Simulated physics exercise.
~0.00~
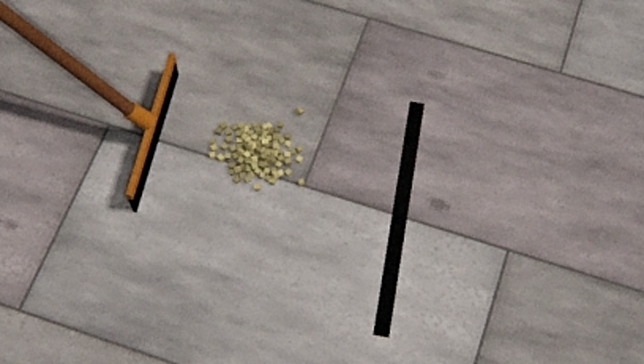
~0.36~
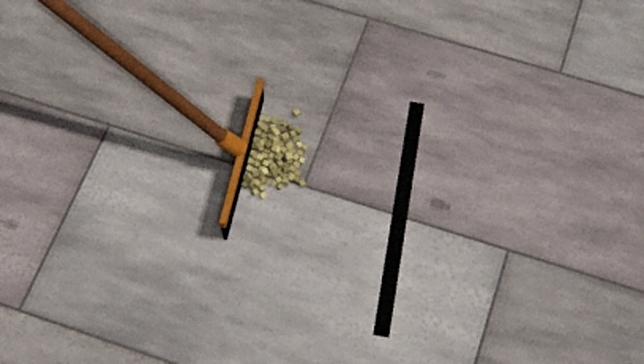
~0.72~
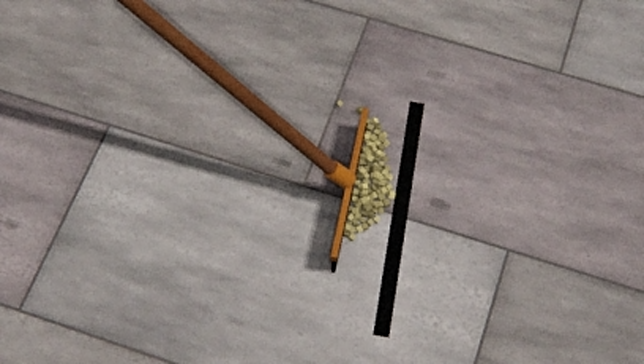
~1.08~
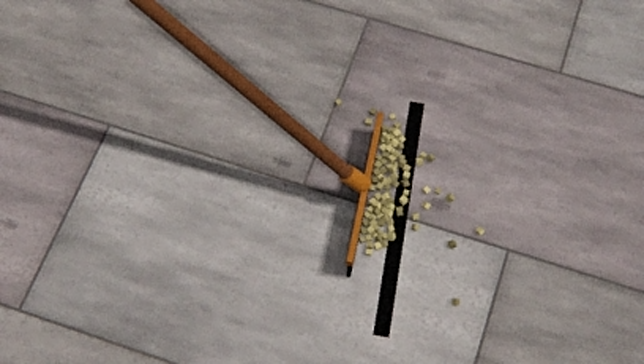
To begin with, an orange squeegee on a long wooden handle stands left of a loose heap of small yellowish cubes on grey and mauve stone tiles, with a black strip lying further right. The blade moves right and meets the heap, packing it against its front face. It keeps pushing, and the cubes spread into a long, narrow band that nears the strip. After a last, smaller advance, the blade stops short of the strip. Some cubes end up on or just past it and a few lie scattered further right, while most remain between blade and strip.
